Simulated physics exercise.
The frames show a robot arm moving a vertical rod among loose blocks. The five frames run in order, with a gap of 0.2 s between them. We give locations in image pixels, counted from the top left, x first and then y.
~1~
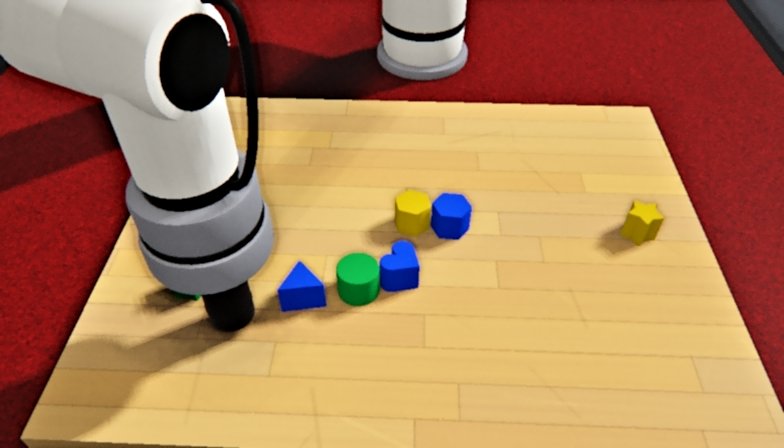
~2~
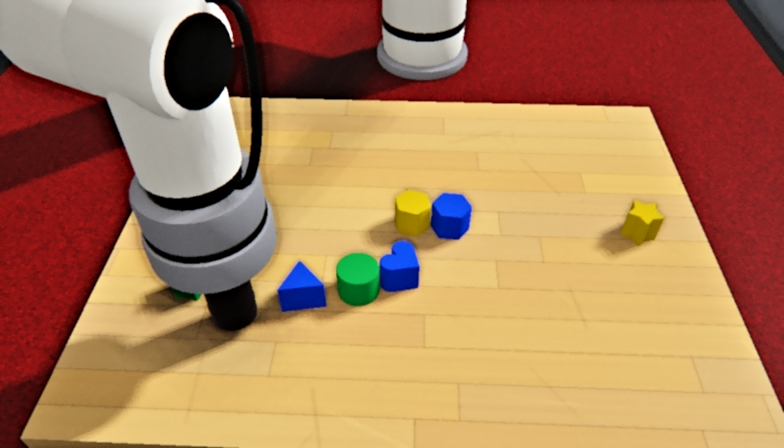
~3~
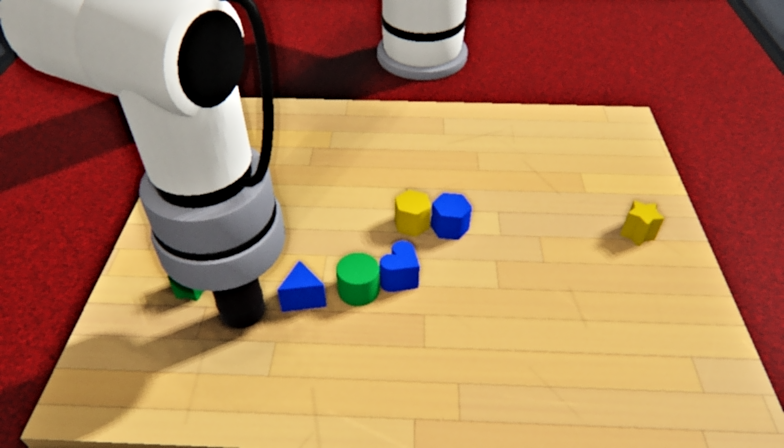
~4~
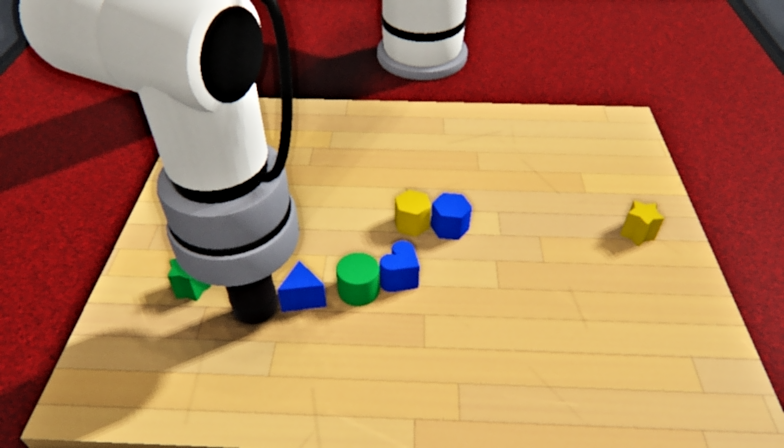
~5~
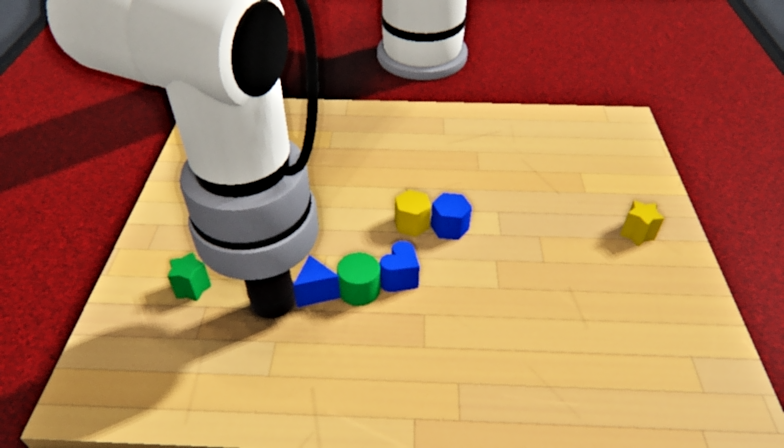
Robot arm sliding its black rod right across a wooden board, nudging a blue triangle against a green disc among scattered blocks.
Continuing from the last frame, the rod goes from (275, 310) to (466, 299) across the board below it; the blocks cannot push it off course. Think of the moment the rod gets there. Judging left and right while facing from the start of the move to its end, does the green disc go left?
Yes, I think so.
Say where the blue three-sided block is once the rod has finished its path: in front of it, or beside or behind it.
It is still ahead of the rod.
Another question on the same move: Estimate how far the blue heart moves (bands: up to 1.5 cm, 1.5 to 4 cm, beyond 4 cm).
It ends farther than 4 cm from its spot.
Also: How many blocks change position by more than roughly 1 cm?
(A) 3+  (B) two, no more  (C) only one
I'll go with A - 3+.
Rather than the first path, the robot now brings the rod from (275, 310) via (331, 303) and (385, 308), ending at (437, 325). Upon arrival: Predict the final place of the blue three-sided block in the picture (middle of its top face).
It sits at (474, 282).
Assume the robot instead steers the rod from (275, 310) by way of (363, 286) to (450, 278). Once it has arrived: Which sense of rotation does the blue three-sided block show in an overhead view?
The blue three-sided block rotates clockwise.
What follows on the original path. One third of the way, rod (340, 299); blue three-sided block (386, 276), turned 25° clockwise; green disc (417, 263); blue heart (443, 238).
Two thirds of the way, rod (404, 295); blue three-sided block (452, 274), turned 35° clockwise; green disc (482, 260); blue heart (466, 229), turned 60° anticlockwise.
At the end, rod (467, 291); green star unmoved; blue three-sided block (508, 261); green disc (528, 242); blue heart (466, 229), turned 60° anticlockwise.
